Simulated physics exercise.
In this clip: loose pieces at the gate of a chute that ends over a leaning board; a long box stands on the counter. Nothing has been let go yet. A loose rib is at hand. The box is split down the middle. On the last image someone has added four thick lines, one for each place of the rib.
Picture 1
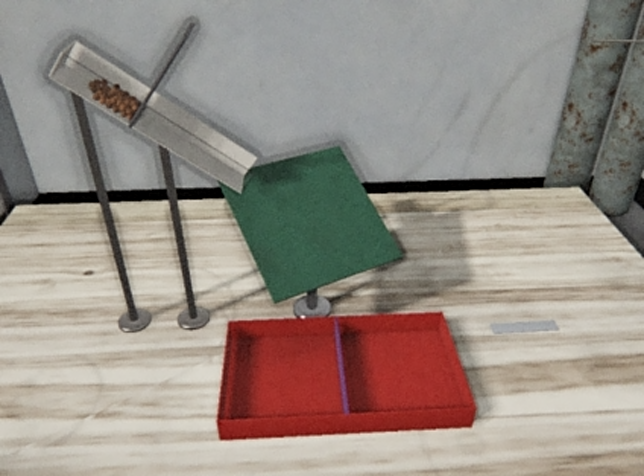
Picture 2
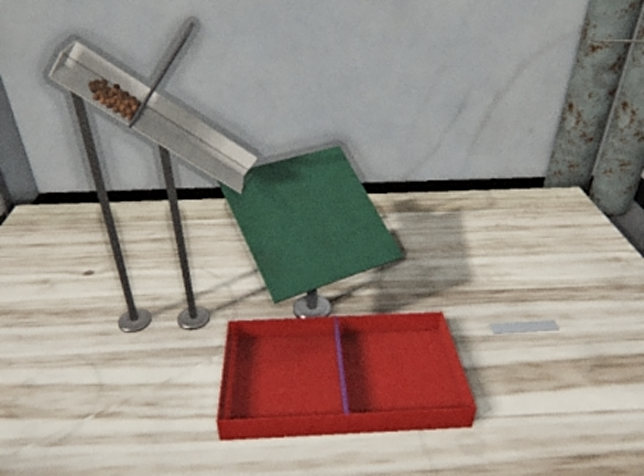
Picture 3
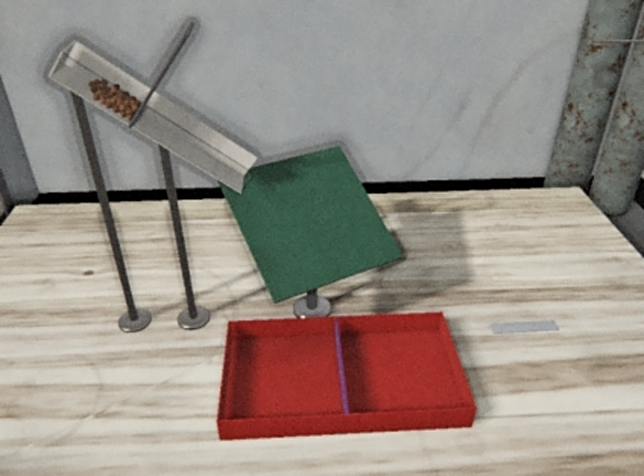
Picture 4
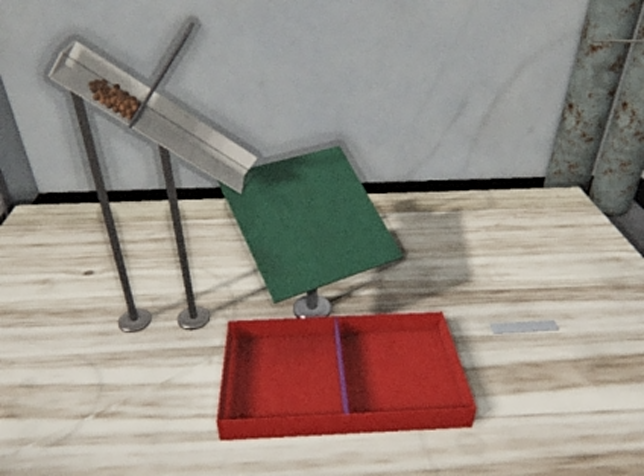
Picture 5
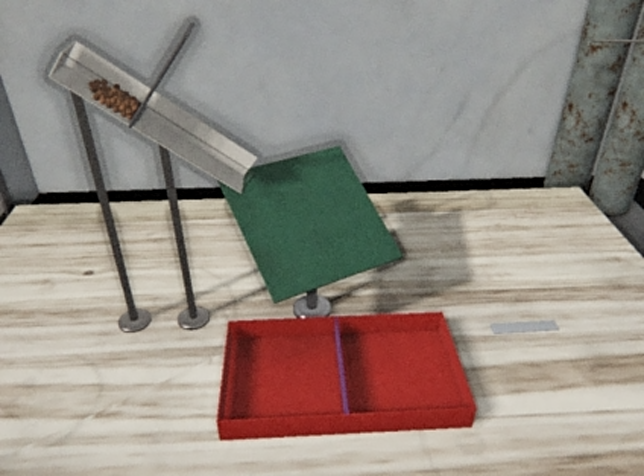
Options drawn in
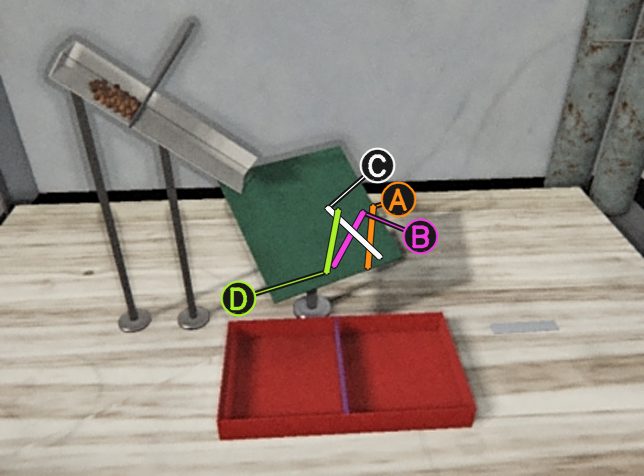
The footage shows small brown pieces resting behind a gate in a sloping metal chute above a tilted green board, with a divided red box and a loose grey strip on the pale wooden counter; nothing visibly moves.
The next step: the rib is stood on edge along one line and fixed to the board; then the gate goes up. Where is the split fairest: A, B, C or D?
Line B.
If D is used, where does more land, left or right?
More lands on the left.
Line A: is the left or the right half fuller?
The right half.
On the marked copy, line A from (373, 206) to (367, 266); line B from (362, 212) to (334, 265); line C from (327, 208) to (379, 256); line D from (338, 210) to (326, 271).
With A, of what is caught, a stray few in the left half, nearly all in the right.
With B, of what is caught, about half in the left half, about half in the right.
With C, of what is caught, a stray few in the left half, nearly all in the right.
With D, of what is caught, most in the left half, a small part in the right.
